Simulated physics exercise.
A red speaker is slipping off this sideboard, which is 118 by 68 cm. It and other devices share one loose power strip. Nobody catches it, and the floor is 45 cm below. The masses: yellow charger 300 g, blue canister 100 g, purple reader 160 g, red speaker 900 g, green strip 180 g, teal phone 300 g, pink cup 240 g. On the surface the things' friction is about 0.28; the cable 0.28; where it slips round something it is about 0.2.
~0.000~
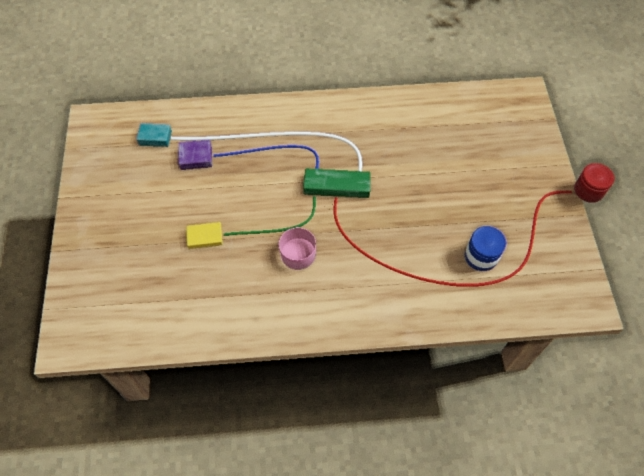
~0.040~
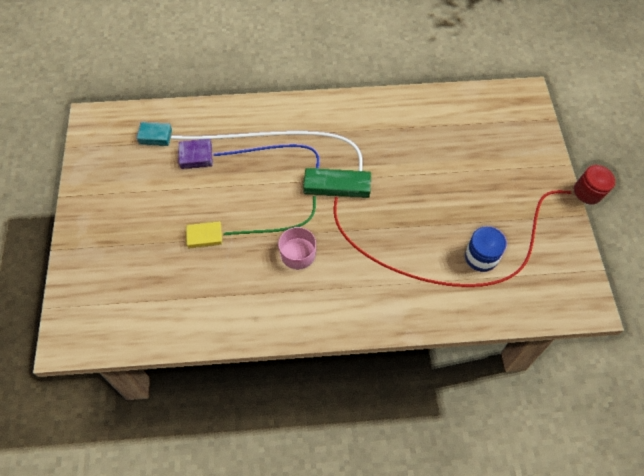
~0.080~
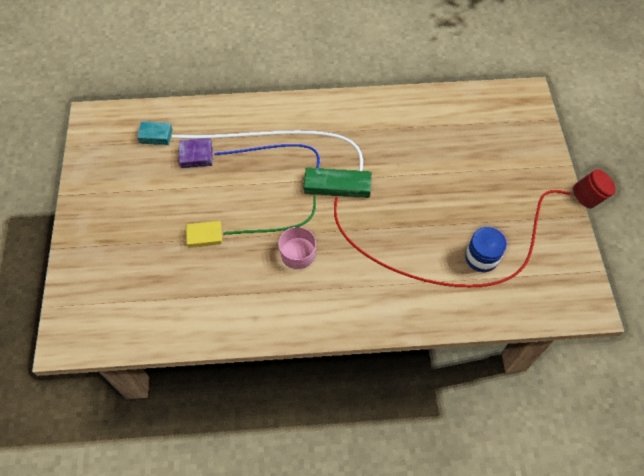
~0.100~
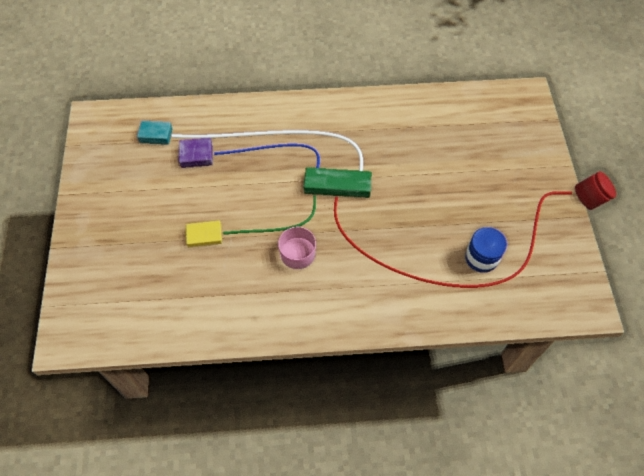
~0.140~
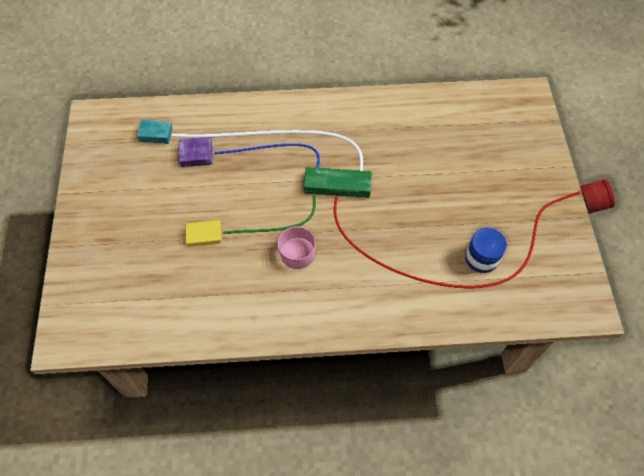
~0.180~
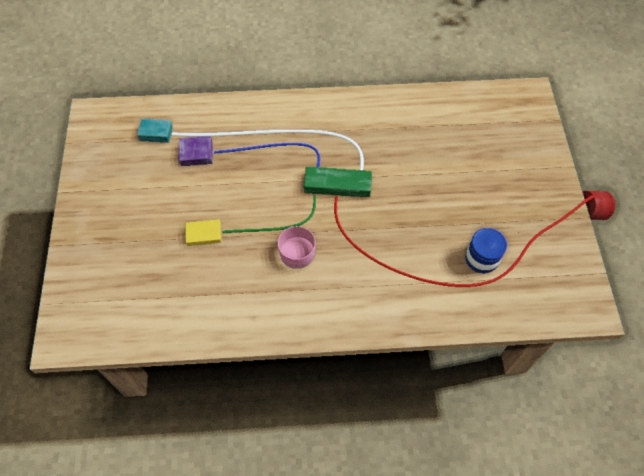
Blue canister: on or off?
Off.
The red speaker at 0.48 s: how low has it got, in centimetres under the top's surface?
Measured: Near 40 cm.
At 0.5 s, the strip's end of the red cable at (403, 204); blue canister on its side, 35 cm off its start, yellow charger 13 cm off its start, green strip 12 cm off its start.
At 0.8 s, the strip's end of the red cable at (411, 195); blue canister over the edge, yellow charger 29 cm off its start, purple reader 26 cm off its start.
At 1.1 s, the strip's end of the red cable at (411, 195); blue canister over the edge, yellow charger 30 cm off its start at (339, 214), purple reader 26 cm off its start at (294, 193).
At 1.4 s, the strip's end of the red cable at (411, 195); blue canister over the edge, yellow charger 30 cm off its start, purple reader 26 cm off its start.
At 2.6 s, the strip's end of the red cable at (411, 195); blue canister over the edge, yellow charger 30 cm off its start at (339, 214), purple reader 26 cm off its start at (294, 193), green strip 13 cm off its start at (398, 187).
